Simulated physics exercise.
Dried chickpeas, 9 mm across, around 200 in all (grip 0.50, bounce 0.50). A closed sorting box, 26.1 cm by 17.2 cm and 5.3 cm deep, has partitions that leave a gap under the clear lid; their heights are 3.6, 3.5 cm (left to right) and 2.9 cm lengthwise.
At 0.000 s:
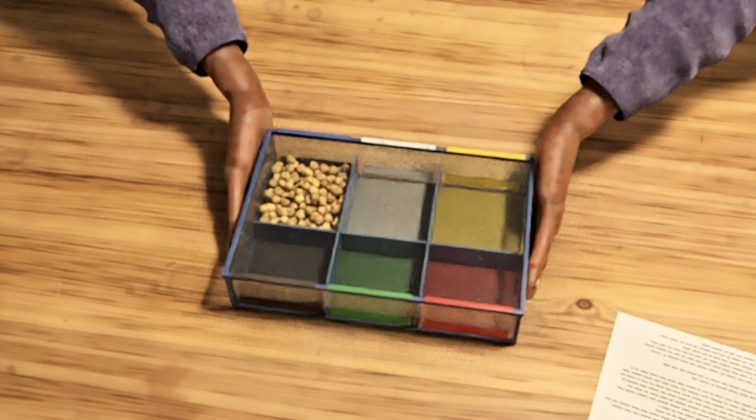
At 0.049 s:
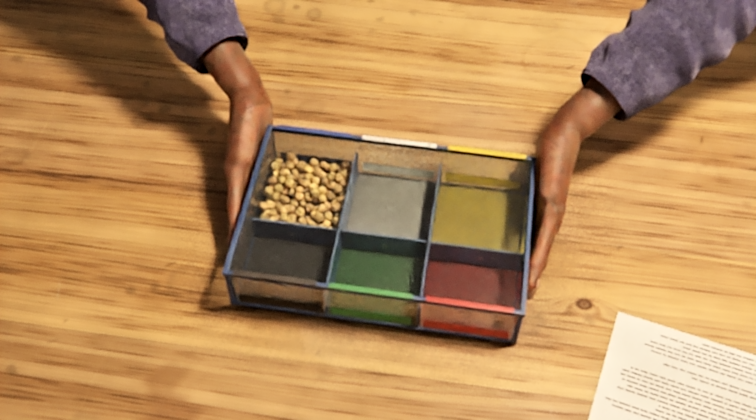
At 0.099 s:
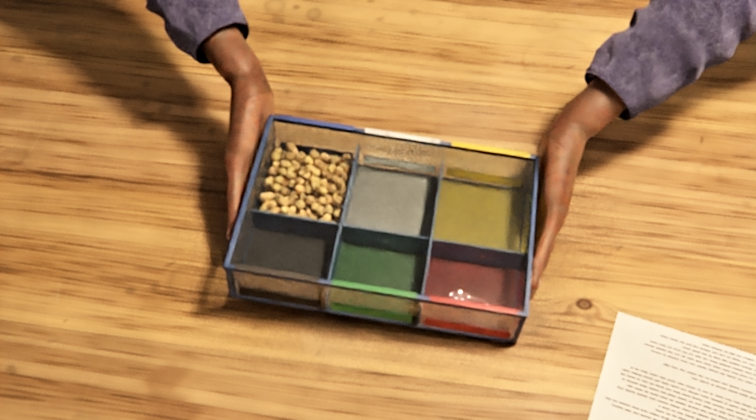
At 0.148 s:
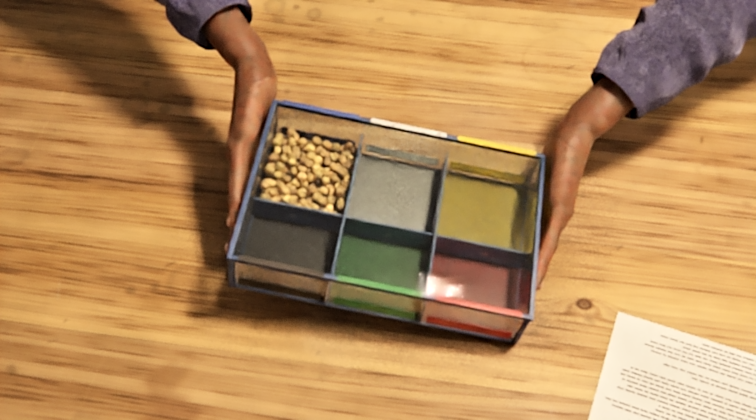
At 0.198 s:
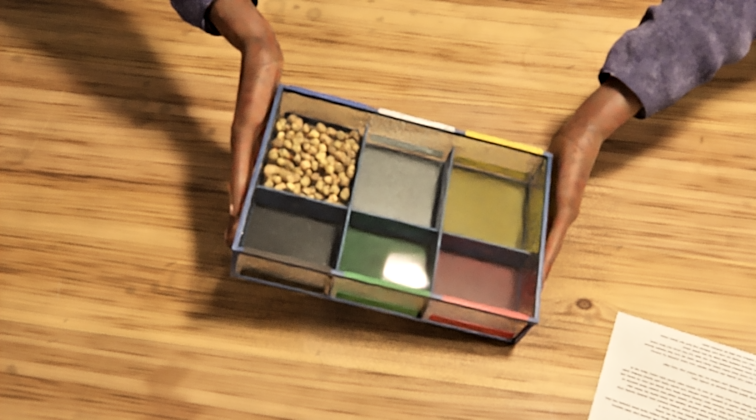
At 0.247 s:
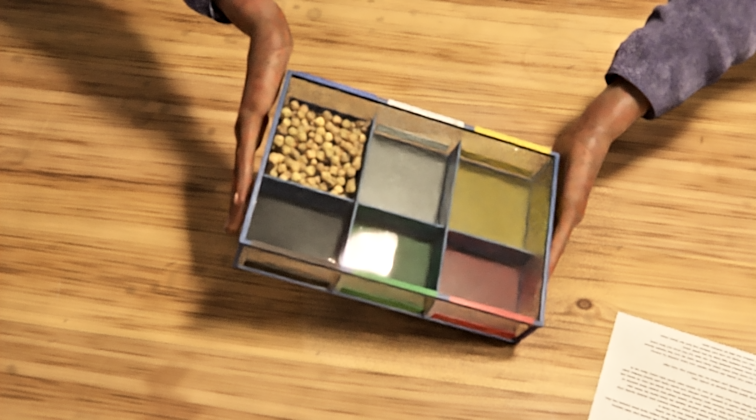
On a wooden tabletop beside a printed sheet, two hands hold a clear-lidded, six-section box with chickpeas filling the upper left compartment. The hands gradually tilt the box, raising its left side and angling it toward the lower right, while a bright reflection slides leftward across the lid and the chickpeas remain in their compartment.
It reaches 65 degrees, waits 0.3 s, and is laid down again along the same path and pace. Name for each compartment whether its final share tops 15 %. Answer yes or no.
Red compartment: No; blue compartment: Yes; green compartment: No; yellow compartment: No; white compartment: No; black compartment: No.
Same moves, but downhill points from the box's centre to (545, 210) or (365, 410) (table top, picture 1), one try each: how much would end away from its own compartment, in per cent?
Some 15 and 25 per cent.
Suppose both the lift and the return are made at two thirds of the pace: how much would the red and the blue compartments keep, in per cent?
In that case red 5; blue 80.
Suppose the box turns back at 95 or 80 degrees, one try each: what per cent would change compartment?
Some 60 and 45 per cent.
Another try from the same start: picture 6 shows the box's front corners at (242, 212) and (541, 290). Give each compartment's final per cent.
Red 0, blue 95, green 0, yellow 0, white 5, black 0.
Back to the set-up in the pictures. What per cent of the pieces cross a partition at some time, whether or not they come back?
About 25 per cent.
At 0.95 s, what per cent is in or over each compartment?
Red 0; blue 75; green 10; yellow 0; white 5; black 5.
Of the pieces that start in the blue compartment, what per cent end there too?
Roughly 70 per cent.
Then, at 0.95 s, tilt 65 degrees; blue 75 %, green 10 %, white 5 %, black 5 %.
Then, at 1.42 s, tilt 34 degrees; red 5 %, blue 75 %, green 10 %, white 5 %, black 5 %.
Then, at 1.96 s, tilt 0 degrees; red 5 %, blue 75 %, green 10 %, white 5 %, black 5 %.
In the end, at 2.3 s, red 5 %, blue 75 %, green 10 %, yellow 0 %, white 5 %, black 5 %.
